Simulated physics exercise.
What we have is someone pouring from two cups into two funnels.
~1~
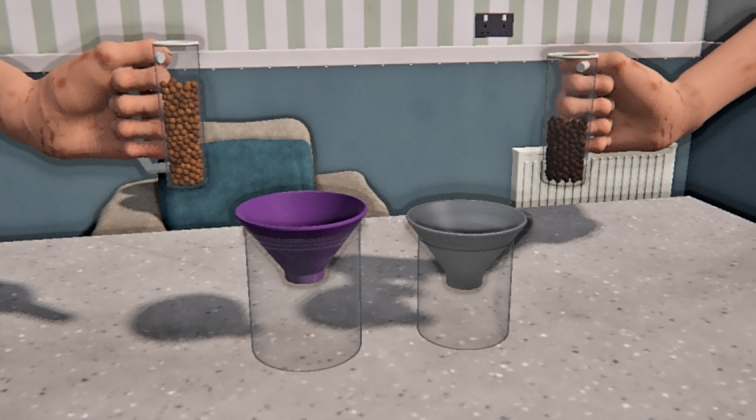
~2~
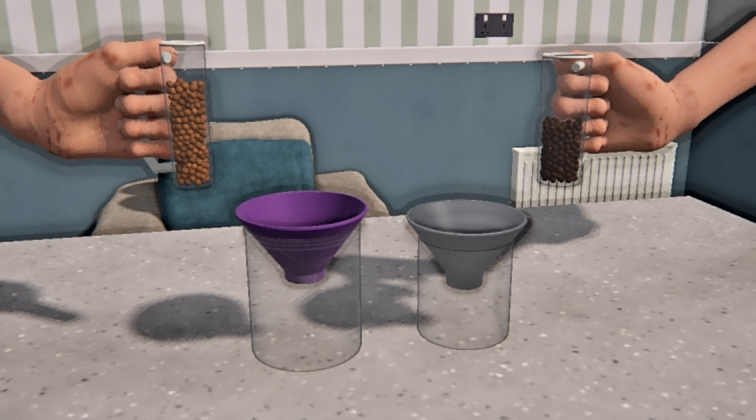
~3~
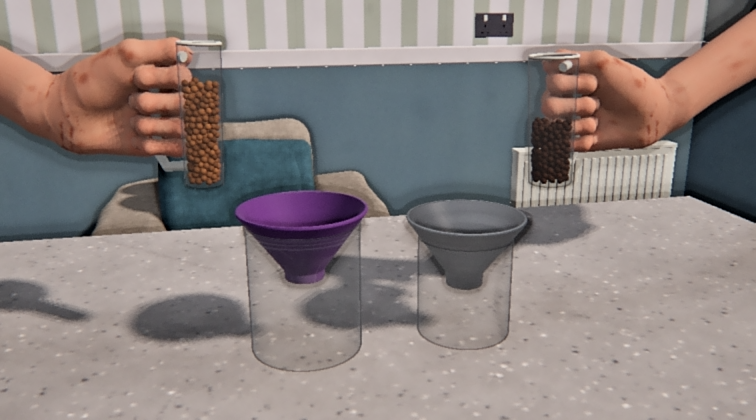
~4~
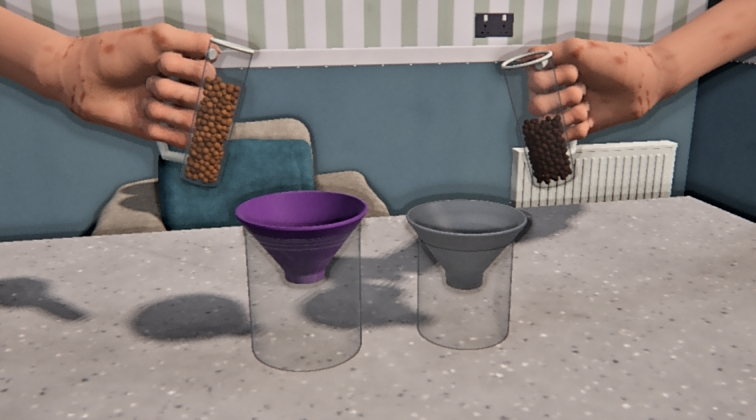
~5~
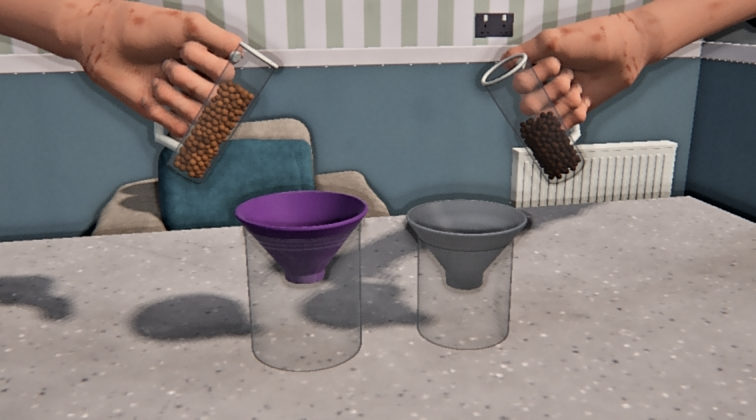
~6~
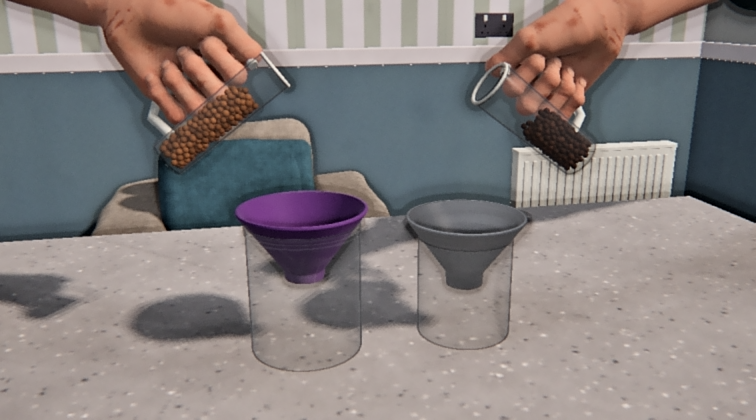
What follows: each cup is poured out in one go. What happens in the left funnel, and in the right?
The left funnel empties into its jar and the right funnel empties into its jar.
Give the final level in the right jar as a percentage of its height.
Roughly 15 in a hundred.
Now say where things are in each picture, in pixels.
The first picture shows left funnel at (302, 218), outlet at (305, 277), about 6 pieces wide; left cup at (182, 116), holding cereal balls; right funnel at (466, 225), outlet at (464, 283), about 5 pieces wide; right cup at (568, 120), holding allspice berries.
The second picture shows left cup at (188, 116), upright; right cup at (563, 120), upright.
The third picture shows left cup at (202, 115), tipped 2°; right cup at (552, 121), tipped 2°.
The fourth picture shows left cup at (215, 115), tipped 17°; right cup at (541, 121), tipped 17°.
The fifth picture shows left cup at (221, 115), tipped 35°; right cup at (535, 121), tipped 35°.
The sixth picture shows left funnel at (302, 218), outlet at (305, 277); left cup at (221, 115), tipped 52°; right funnel at (466, 225), outlet at (464, 283); right cup at (535, 121), tipped 52°.
Then, 0.27 s past the last view, left, all still in the cup; right, all still in the cup.
Then, 0.55 s past the last view, left, all still in the cup; right, all still in the cup.
Then, 0.89 s past the last view, left, about two thirds still in the cup, about a quarter in or over the funnel, a small part down in the jar; right, about two thirds still in the cup, about a quarter in or over the funnel, a stray few down in the jar.
Finally, left, all down in the jar; right, all down in the jar.
